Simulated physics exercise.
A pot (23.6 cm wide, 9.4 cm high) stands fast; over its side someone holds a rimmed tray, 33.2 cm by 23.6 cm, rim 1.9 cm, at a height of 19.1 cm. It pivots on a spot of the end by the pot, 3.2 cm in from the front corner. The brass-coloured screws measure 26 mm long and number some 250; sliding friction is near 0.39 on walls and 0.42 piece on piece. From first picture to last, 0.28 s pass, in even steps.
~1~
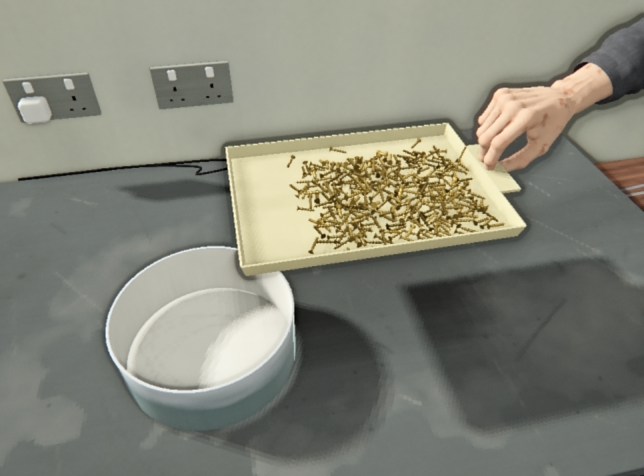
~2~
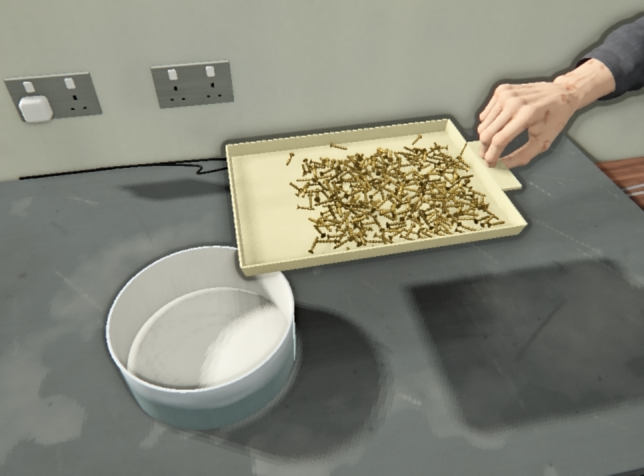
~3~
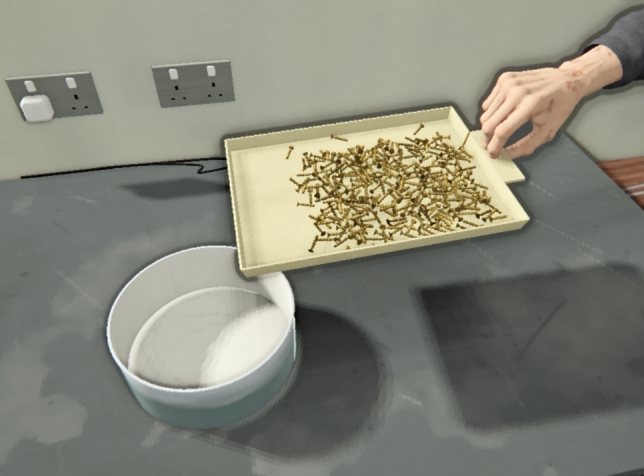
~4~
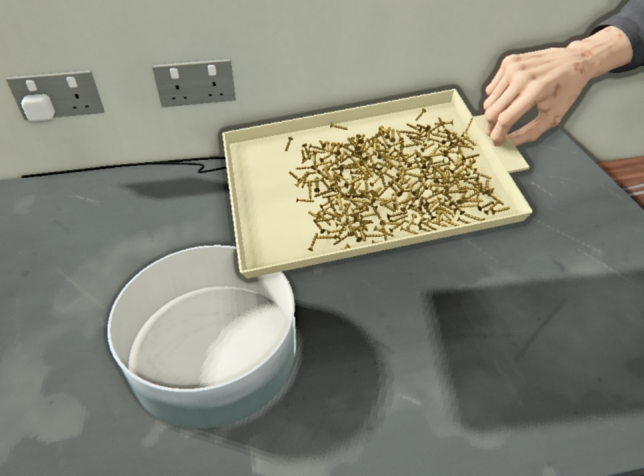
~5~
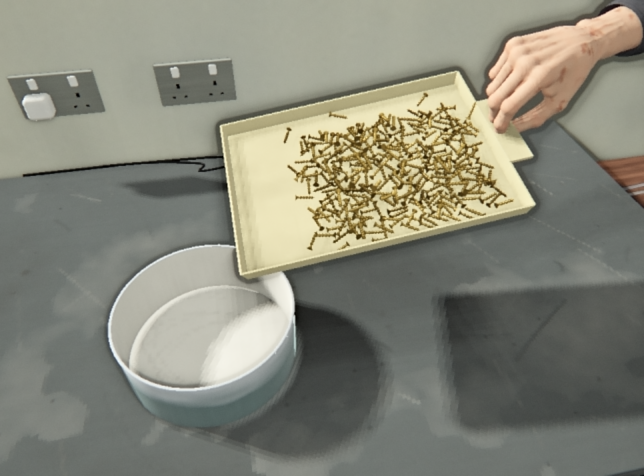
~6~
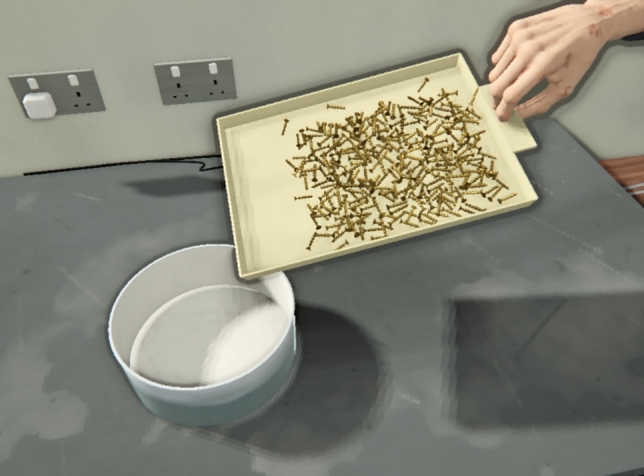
Cream tray of brass-coloured screws tilting slowly as a hand raises its right end, its left end above a white round pot.
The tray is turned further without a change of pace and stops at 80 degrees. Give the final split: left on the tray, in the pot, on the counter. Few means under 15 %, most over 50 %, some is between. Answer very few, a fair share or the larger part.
Tray very few, pot the larger part, counter a fair share.
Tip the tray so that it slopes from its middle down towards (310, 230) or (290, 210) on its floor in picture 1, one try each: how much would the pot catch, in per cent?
About 100 and 85 per cent.
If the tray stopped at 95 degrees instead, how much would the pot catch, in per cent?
It would be near 75 per cent.
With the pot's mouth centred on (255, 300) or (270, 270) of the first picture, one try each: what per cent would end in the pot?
About 75 and 10 per cent.
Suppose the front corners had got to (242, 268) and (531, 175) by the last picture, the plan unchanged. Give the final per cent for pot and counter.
Pot 95, counter 0.
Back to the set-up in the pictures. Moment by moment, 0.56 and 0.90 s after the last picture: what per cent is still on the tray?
In turn: 70, 5.
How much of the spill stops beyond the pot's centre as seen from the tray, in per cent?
About 20 per cent.
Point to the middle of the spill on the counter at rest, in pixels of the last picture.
Near (272, 436).
Then, 0.34 s after the last picture, tilt 49 degrees; the tray holds 100 %, the pot 0 %.
Then, 0.56 s after the last picture, tilt 68 degrees; the tray holds 70 %, the pot 5 %.
Then, 0.90 s after the last picture, tilt 80 degrees; the tray holds 5 %, the pot 65 %.
In the end, tray 0 %, pot 75 %, counter 25 %.
